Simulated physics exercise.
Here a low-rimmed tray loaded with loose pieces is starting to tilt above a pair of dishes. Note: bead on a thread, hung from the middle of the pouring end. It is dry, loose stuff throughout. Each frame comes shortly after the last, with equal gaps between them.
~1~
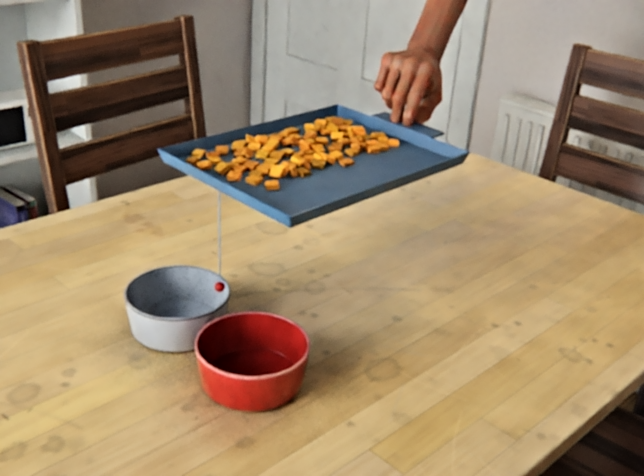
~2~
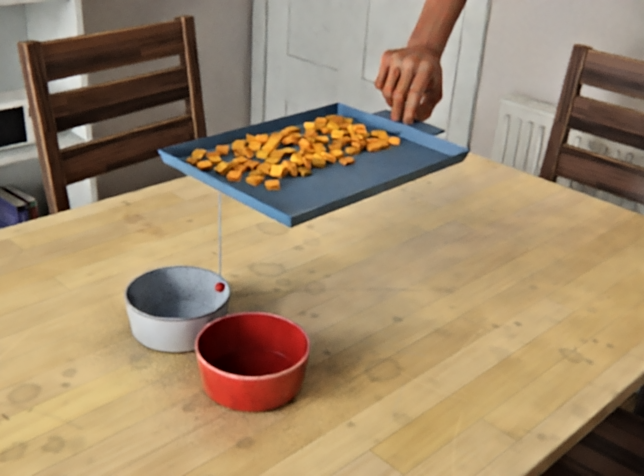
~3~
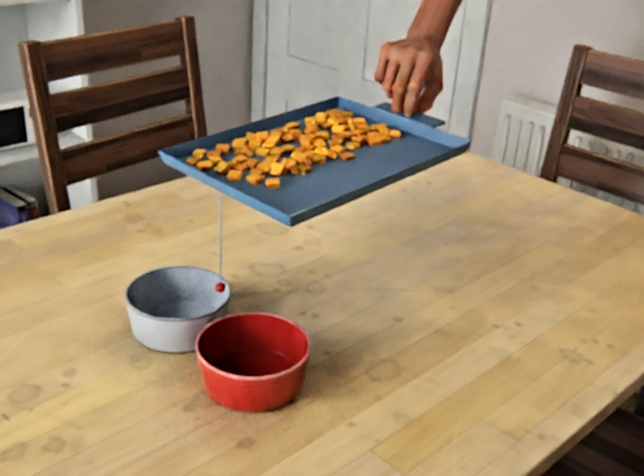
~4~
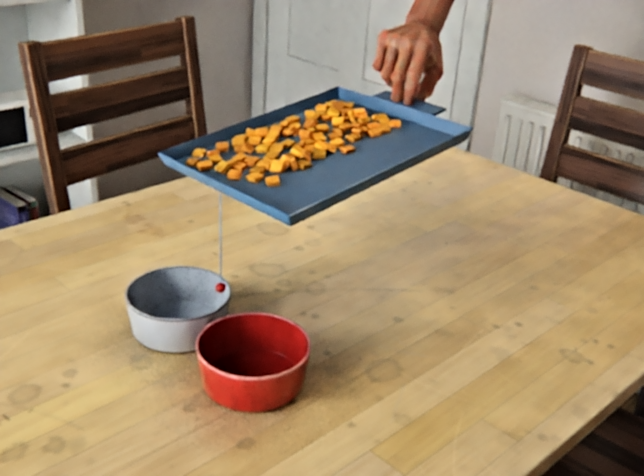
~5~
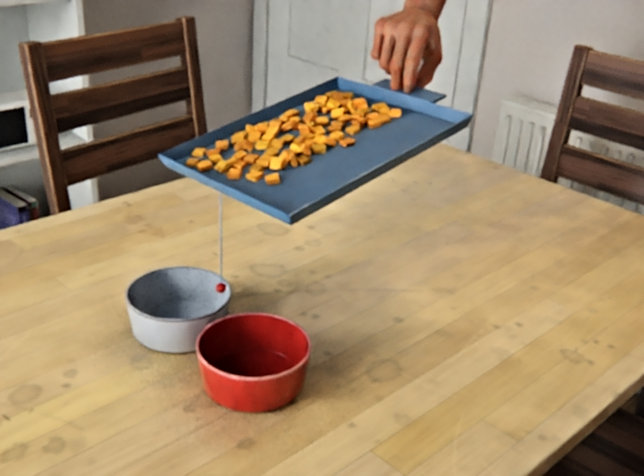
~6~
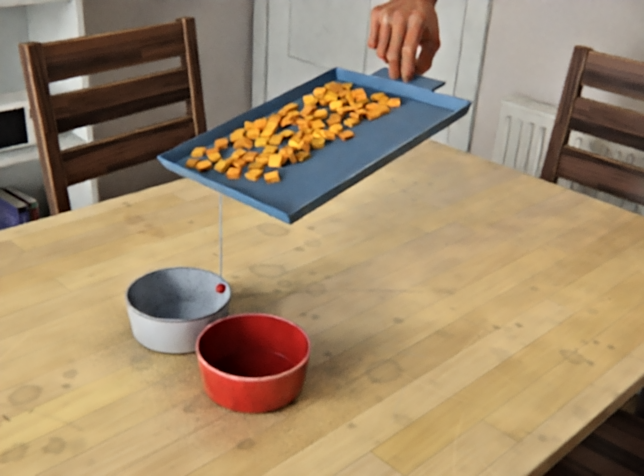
At first, a hand holds a blue tray of small orange pieces level above a grey dish and a red dish, with a red bead hanging on a thread. Then the hand lifts the handle end slightly, tilting the tray a little toward its near left corner, while the dishes stay still.
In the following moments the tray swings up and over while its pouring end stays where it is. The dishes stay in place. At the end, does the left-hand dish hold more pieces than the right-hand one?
The left one.
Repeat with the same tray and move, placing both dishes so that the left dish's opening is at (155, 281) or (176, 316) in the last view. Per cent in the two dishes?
80 % for the first, 40 % for the second.
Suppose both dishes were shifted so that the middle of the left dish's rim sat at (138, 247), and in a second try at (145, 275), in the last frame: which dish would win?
In order of the tries: The dish on the right side, then the dish on the left side.
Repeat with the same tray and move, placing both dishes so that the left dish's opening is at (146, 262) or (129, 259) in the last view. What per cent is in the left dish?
You'd get near 50 per cent and afterwards near 40 per cent.
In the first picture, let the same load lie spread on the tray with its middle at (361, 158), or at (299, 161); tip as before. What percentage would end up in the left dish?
It would be 50 in a hundred, and then 70 in a hundred.
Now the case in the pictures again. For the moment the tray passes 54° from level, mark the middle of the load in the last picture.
The load is centred about (212, 144).
Soon after the last picture, tray tipped steeply; all on the tray.
A little later, tray tipped right over; about a third on the tray; about a third in the left dish; a small part outside both; about a quarter in the air.
Later still, tray tipped past a quarter turn; about two thirds in the left dish; about a third outside both.
At rest, tray tipped past a quarter turn; none in the right dish; about two thirds in the left dish; about a third outside both.
